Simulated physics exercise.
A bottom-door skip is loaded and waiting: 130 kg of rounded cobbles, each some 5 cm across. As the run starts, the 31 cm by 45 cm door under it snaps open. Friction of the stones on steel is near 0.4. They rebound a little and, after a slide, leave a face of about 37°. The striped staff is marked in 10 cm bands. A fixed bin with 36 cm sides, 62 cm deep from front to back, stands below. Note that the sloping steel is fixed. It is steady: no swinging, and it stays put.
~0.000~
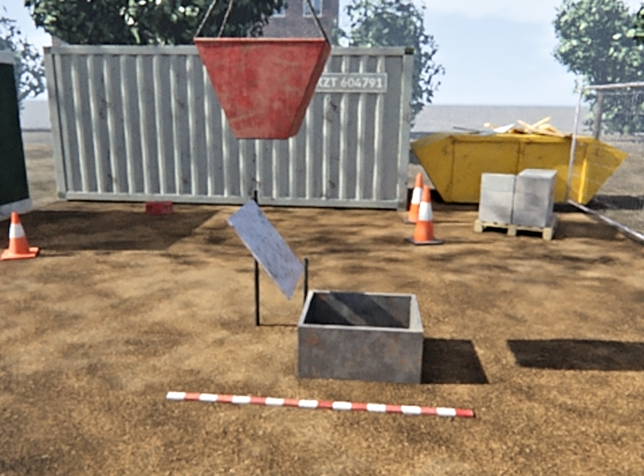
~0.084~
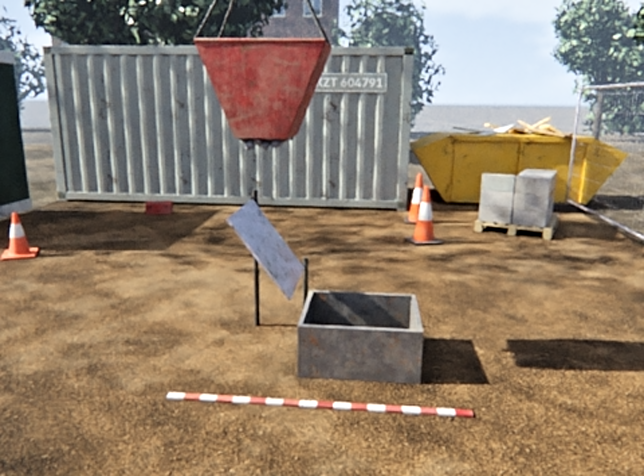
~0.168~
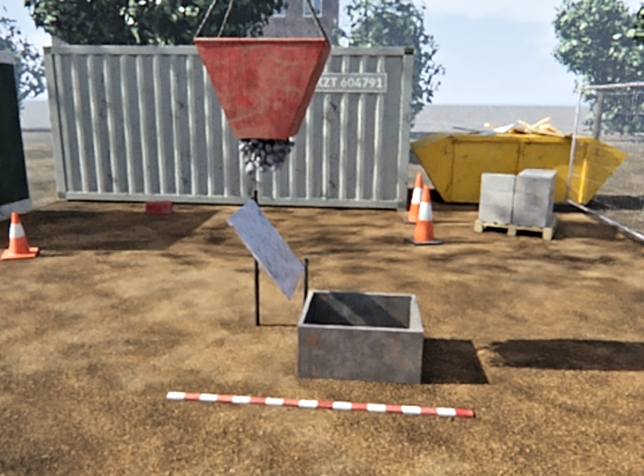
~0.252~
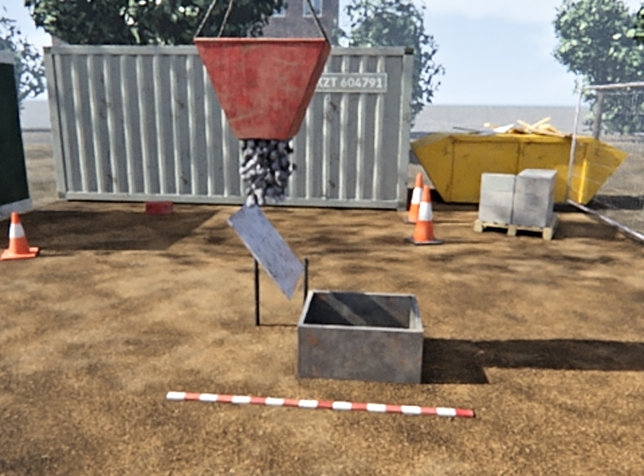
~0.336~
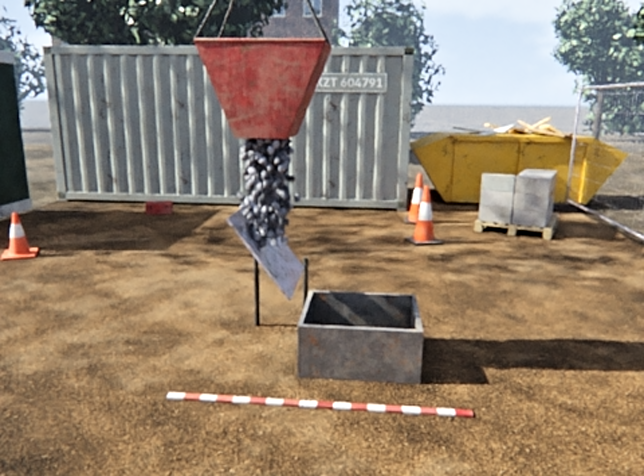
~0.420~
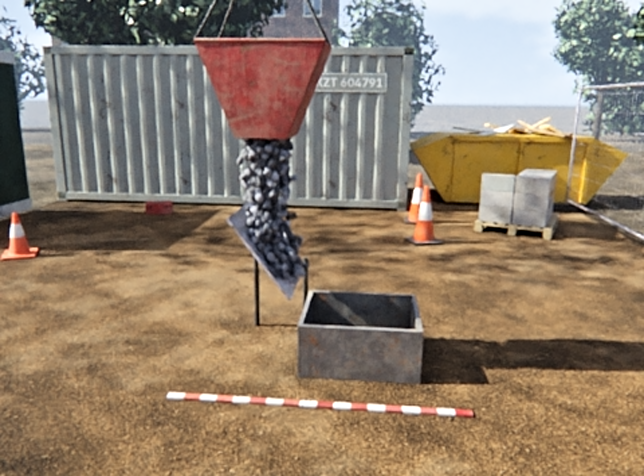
A red skip releases grey stones from its bottom, and they slide down a tilted board.
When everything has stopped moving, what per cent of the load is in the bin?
About 83 per cent.
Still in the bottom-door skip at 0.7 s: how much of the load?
Roughly 0 per cent still sits inside.
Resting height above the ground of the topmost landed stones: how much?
The topmost stones rest about 26 cm above the ground.
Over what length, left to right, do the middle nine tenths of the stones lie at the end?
Spread, left to right, approx 70 cm.
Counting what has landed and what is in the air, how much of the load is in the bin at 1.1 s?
Share: Around 80 %.
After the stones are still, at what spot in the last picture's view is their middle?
Around (363, 342).
After 0.7 s, 2 % in the bottom-door skip, 25 % on the steel, 34 % falling or lying left of the bin, 33 % falling or lying in the bin, 6 % falling or lying beside or right of the bin; the stones farthest right are at (388, 347).
After 1.1 s, 0 % in the bottom-door skip, 2 % on the steel, 2 % falling or lying left of the bin, 79 % falling or lying in the bin, 17 % falling or lying beside or right of the bin; the stones farthest right are at (438, 359).
After 1.7 s, 0 % in the bottom-door skip, 83 % falling or lying in the bin, 17 % falling or lying beside or right of the bin; the stones farthest right are at (550, 389).
After 2.6 s, 0 % in the bottom-door skip, 83 % falling or lying in the bin, 17 % falling or lying beside or right of the bin; the stones farthest right are at (589, 393).
After 4.5 s, 0 % in the bottom-door skip, 83 % in the bin, 17 % beside or right of the bin; the stones farthest right are at (589, 393).
